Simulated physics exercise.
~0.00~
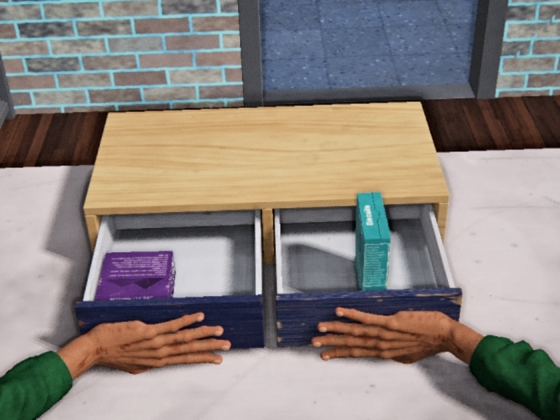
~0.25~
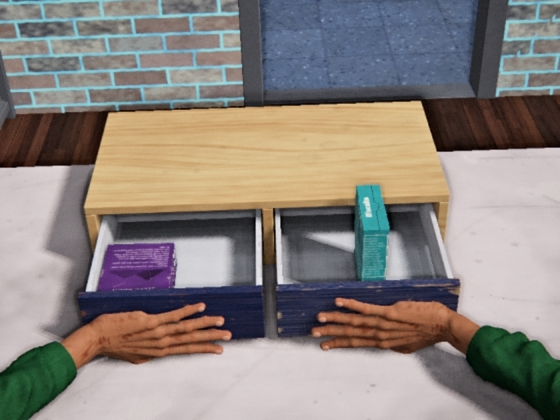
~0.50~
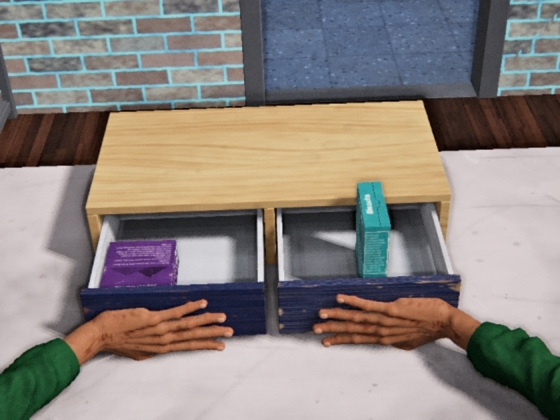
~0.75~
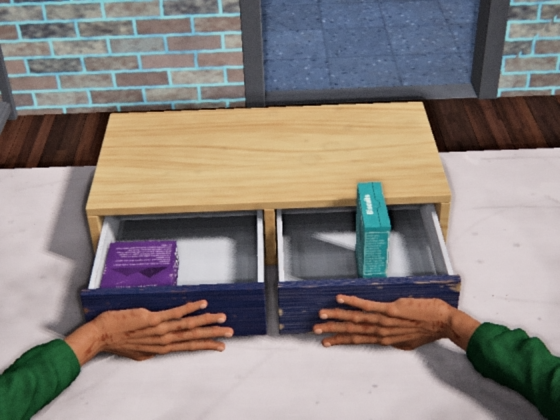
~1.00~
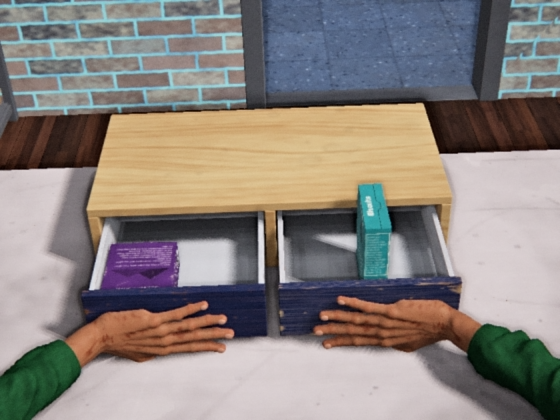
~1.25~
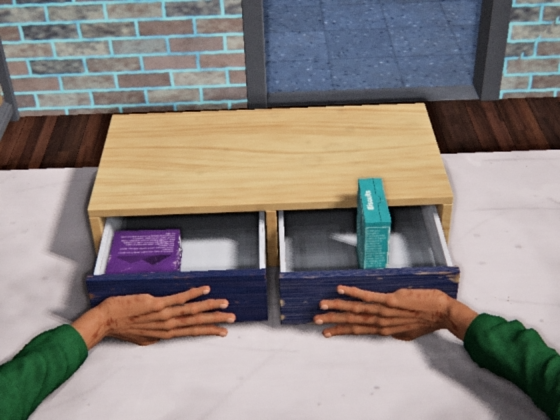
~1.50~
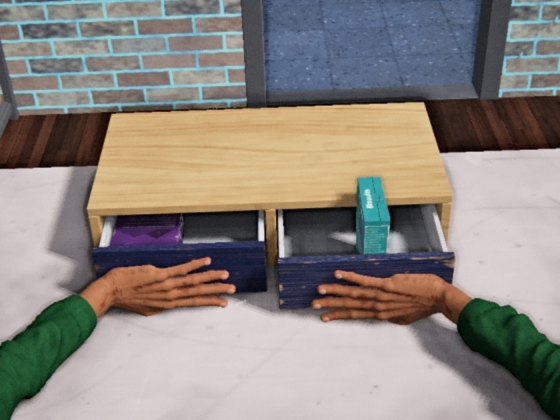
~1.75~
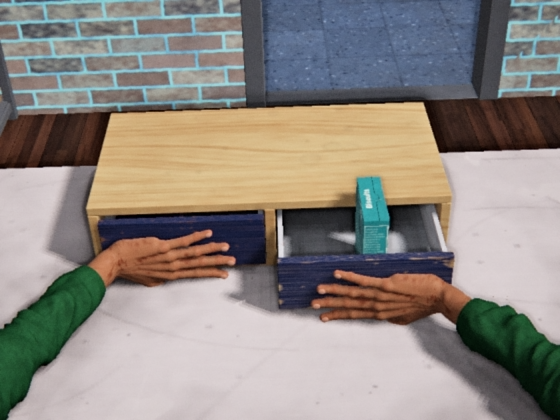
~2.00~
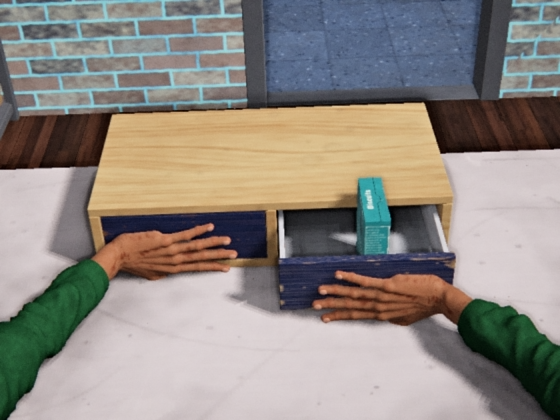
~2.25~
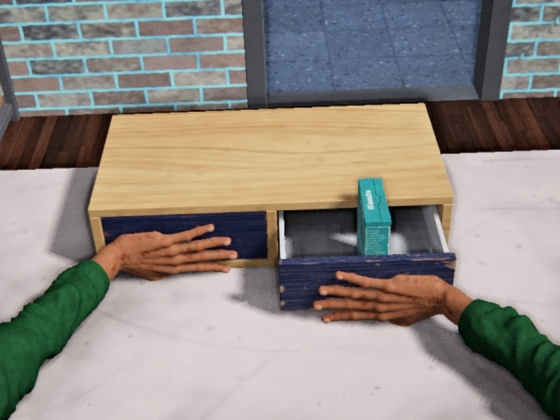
In the video, two hands in green sleeves push the open drawers of a wooden chest, the left holding a purple packet and the right an upright turquoise one. The left drawer slides fully shut, while the right moves in slightly, then stops and remains ajar.
